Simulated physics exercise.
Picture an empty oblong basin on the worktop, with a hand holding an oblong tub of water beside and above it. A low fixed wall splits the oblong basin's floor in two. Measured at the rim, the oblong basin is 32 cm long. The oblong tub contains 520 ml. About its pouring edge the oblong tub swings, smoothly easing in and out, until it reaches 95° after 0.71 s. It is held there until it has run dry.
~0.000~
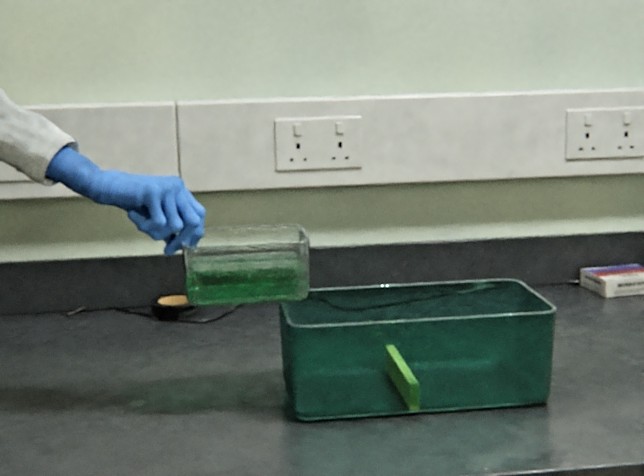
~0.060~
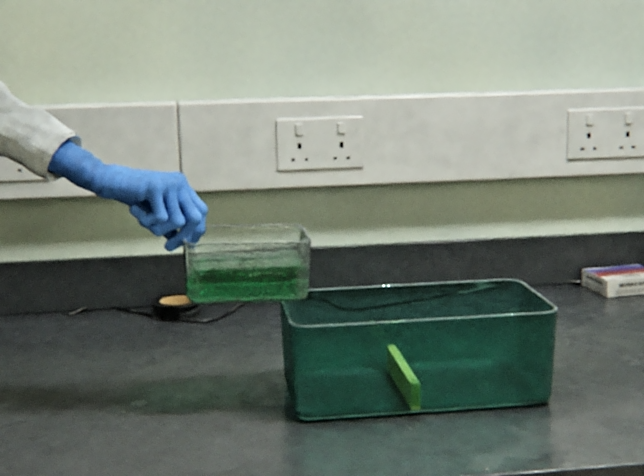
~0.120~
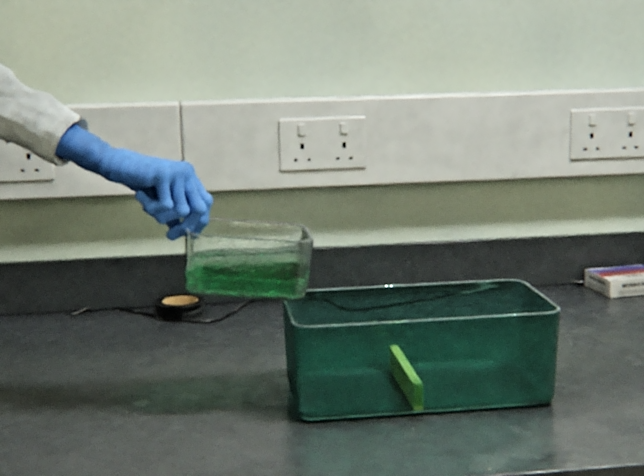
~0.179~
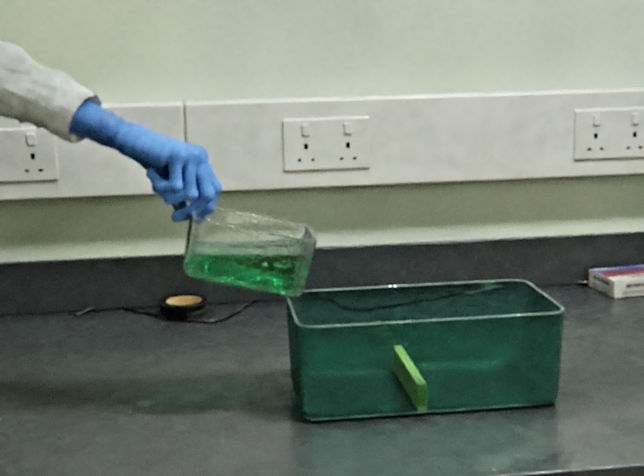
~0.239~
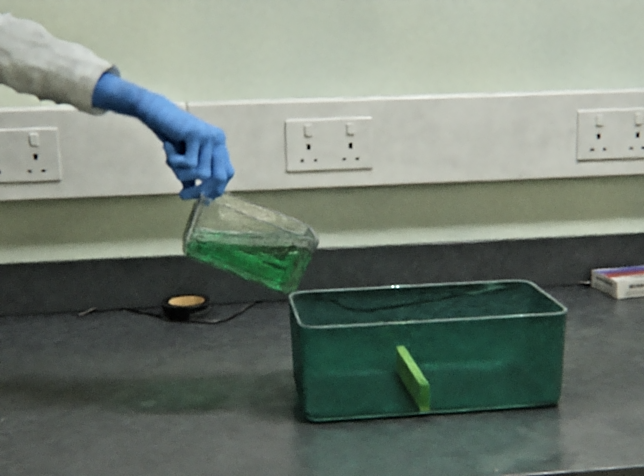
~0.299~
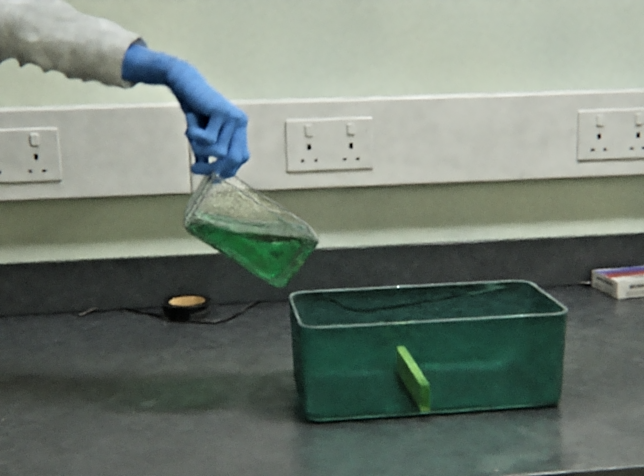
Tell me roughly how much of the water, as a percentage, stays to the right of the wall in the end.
Around 23 per cent stays on the right.
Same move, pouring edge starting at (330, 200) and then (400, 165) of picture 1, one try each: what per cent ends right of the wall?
I'd say 70 percent on the first go, 80 percent on the next.
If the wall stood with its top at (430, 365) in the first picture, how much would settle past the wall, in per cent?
In that case, some 15 percent.
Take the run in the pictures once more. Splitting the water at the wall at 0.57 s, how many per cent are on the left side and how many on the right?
Left roughly 12, right roughly 0.
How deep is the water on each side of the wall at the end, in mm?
Depths: Left near 18 mm, right near 4 mm.
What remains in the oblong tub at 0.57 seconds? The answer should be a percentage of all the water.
Some 36 per cent.
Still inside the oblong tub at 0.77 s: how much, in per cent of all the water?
I'd say some 10 per cent remains.
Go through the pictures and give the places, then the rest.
In the first picture, it leans 0°; its right rim is at (305, 234); the water meets the walls at (188, 265) and (302, 260); the oblong basin's rim runs from (284, 310) to (537, 296); the wall's top is at (401, 364).
In the second picture, it leans 2°; its right rim is at (306, 234); the water meets the walls at (188, 264) and (302, 257).
In the third picture, it leans 7°; its right rim is at (308, 235); the water meets the walls at (188, 259) and (304, 253).
In the fourth picture, it leans 14°; its right rim is at (312, 235); the water meets the walls at (187, 249) and (306, 247).
In the fifth picture, it leans 24°; its right rim is at (314, 236); the water meets the walls at (185, 235) and (308, 240).
In the sixth picture, it leans 36°; its right rim is at (314, 236); the water meets the walls at (187, 215) and (312, 231).
By 0.57 s the tilt is 86° and 36 per cent is still to pour, 12 is left of the wall and 0 right of it.
By 0.77 s the tilt is 95° and 10 per cent is still to pour, 56 is left of the wall and 23 right of it.
By 0.98 s the tilt is 95° and 3 per cent is still to pour, 70 is left of the wall and 22 right of it.
By 1.21 s the tilt is 95° and 0 per cent is still to pour, 73 is left of the wall and 23 right of it.
At rest 75 per cent lies left of the wall, 23 right of it and 2 outside.
